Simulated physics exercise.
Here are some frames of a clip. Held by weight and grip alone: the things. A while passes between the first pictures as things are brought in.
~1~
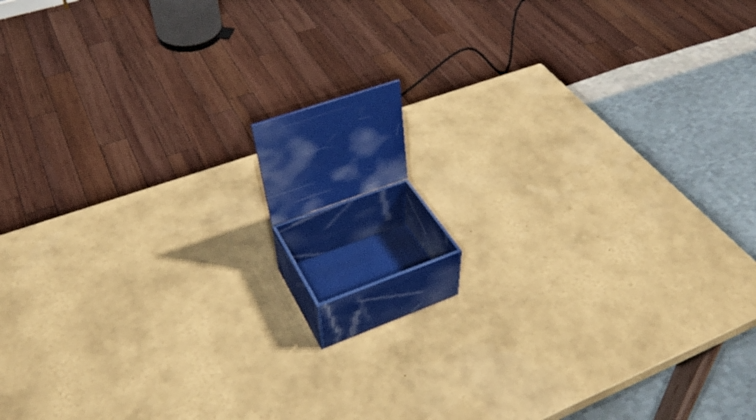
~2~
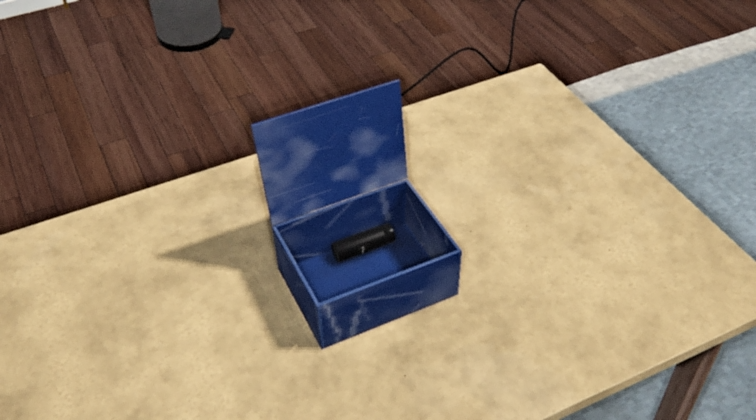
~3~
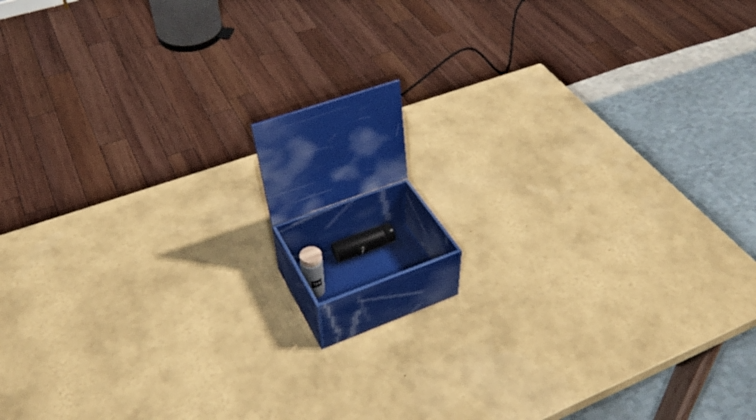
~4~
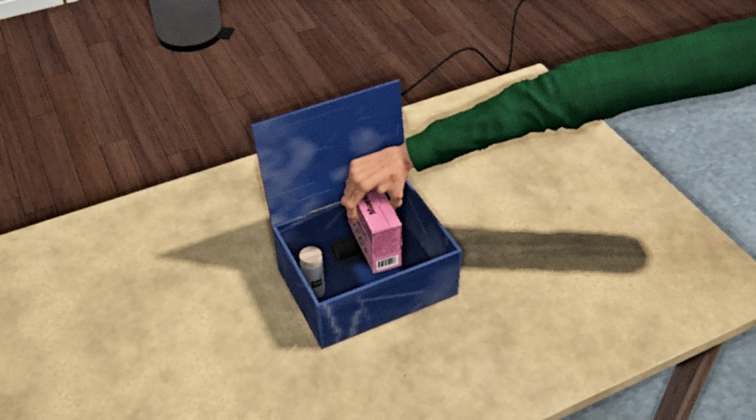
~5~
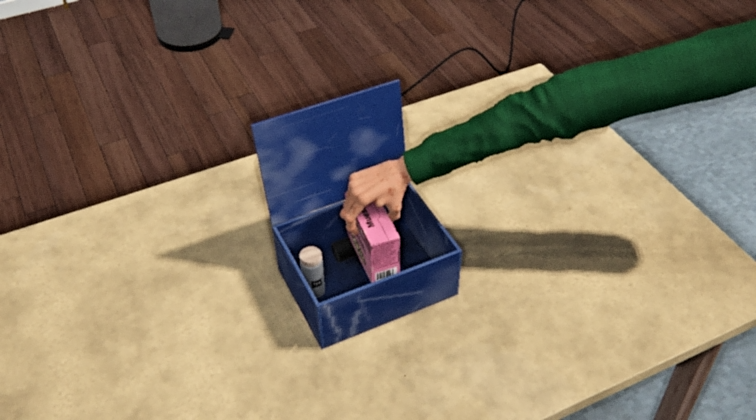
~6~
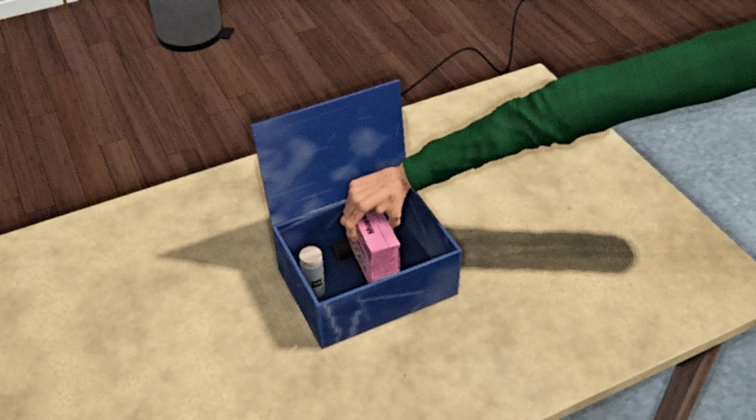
A hand in a green sleeve lowered a pink packet into an open blue box on a table, after a black cylinder and then a small pale-topped container had appeared inside it.
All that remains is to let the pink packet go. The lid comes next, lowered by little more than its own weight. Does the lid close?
No.
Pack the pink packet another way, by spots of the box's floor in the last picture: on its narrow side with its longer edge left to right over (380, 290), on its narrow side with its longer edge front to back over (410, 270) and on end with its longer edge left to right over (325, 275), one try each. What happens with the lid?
Going through the three tries, the lid settles all the way, then settles all the way, then settles all the way.
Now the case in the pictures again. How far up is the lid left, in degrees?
Roughly 30 degrees above the rim.
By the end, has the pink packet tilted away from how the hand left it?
By the end the pink packet has leaned over.
Then, 1.00 s after the last picture, lid starting down; pink packet tipped 20° from how it was near (370, 248).
Then, 1.60 s after the last picture, lid 57° above the rim; pink packet tipped 20° from how it was near (370, 248).
Then, 2.80 s after the last picture, lid 33° above the rim; pink packet tipped 19° from how it was near (373, 250).
At rest, lid 29° above the rim; left askew, pink packet; the other 2 in place. Seen from the same camera at the end, pink packet near (375, 252).
